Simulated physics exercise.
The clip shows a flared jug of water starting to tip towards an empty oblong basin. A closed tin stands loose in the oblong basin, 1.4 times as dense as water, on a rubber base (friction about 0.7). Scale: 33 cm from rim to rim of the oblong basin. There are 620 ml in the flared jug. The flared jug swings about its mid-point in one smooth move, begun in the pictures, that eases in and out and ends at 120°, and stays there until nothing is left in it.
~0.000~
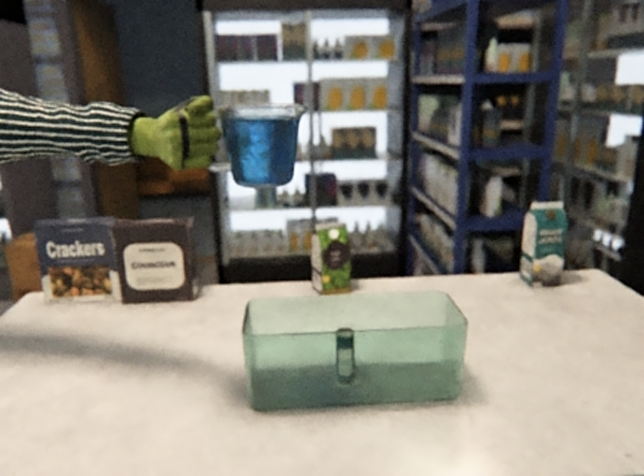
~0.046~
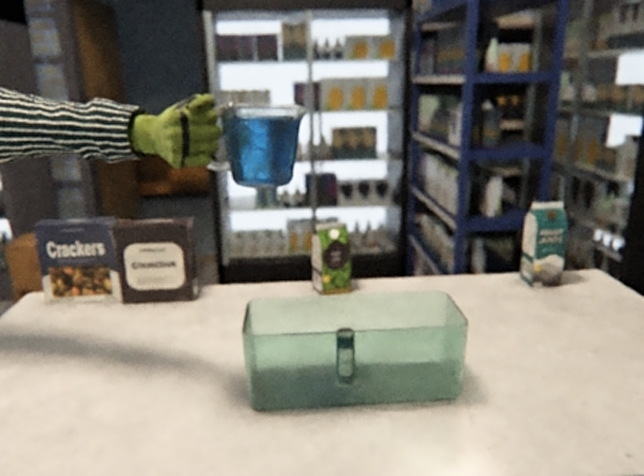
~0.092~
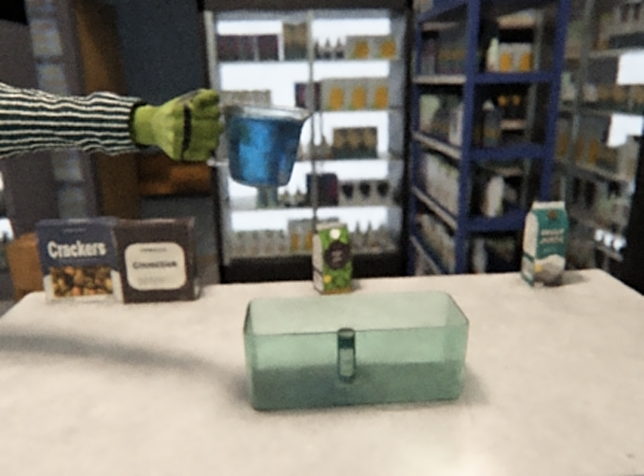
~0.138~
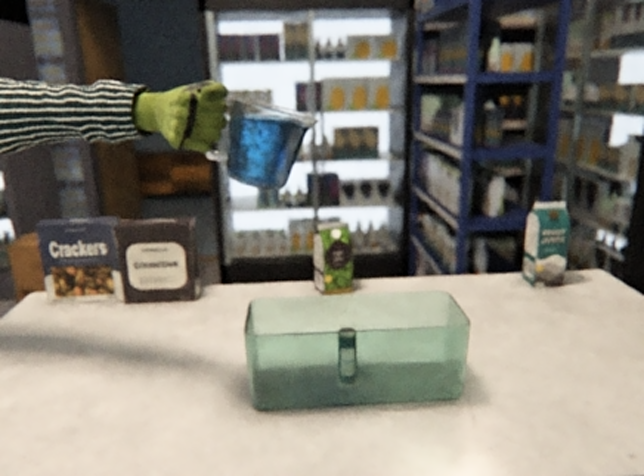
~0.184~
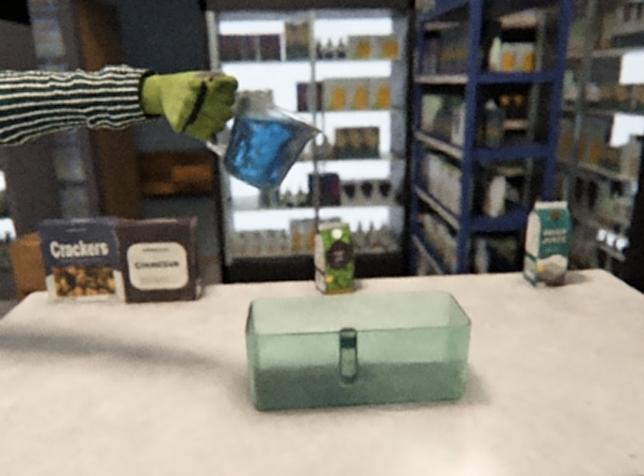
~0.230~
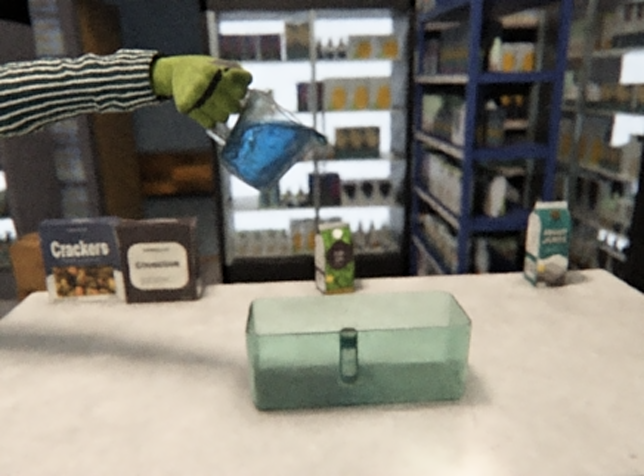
At a shop counter, a green-gloved hand steadily tilts a jug of blue liquid rightward above a clear basin.
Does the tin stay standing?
The tin keeps standing.
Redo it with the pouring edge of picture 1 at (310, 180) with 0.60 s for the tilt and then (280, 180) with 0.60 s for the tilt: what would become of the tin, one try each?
First it falls; then it falls.
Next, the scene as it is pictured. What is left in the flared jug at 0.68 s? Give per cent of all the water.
Some 1 per cent.
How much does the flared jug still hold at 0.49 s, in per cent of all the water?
Near 32 in a hundred.
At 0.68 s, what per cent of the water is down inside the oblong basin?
About 80 per cent.
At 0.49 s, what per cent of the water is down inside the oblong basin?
Near 12 in a hundred.
After 0.49 s the tilt is 110° and 32 per cent is still to pour; the tin stands where it began.
After 0.68 s the tilt is 120° and 1 per cent is still to pour; the tin stands where it began.
After 0.88 s the tilt is 120° and 0 per cent is still to pour; the tin stands where it began.
After 1.10 s the tilt is 120° and 0 per cent is still to pour; the tin stands where it began.
In the end the tin stands where it began.
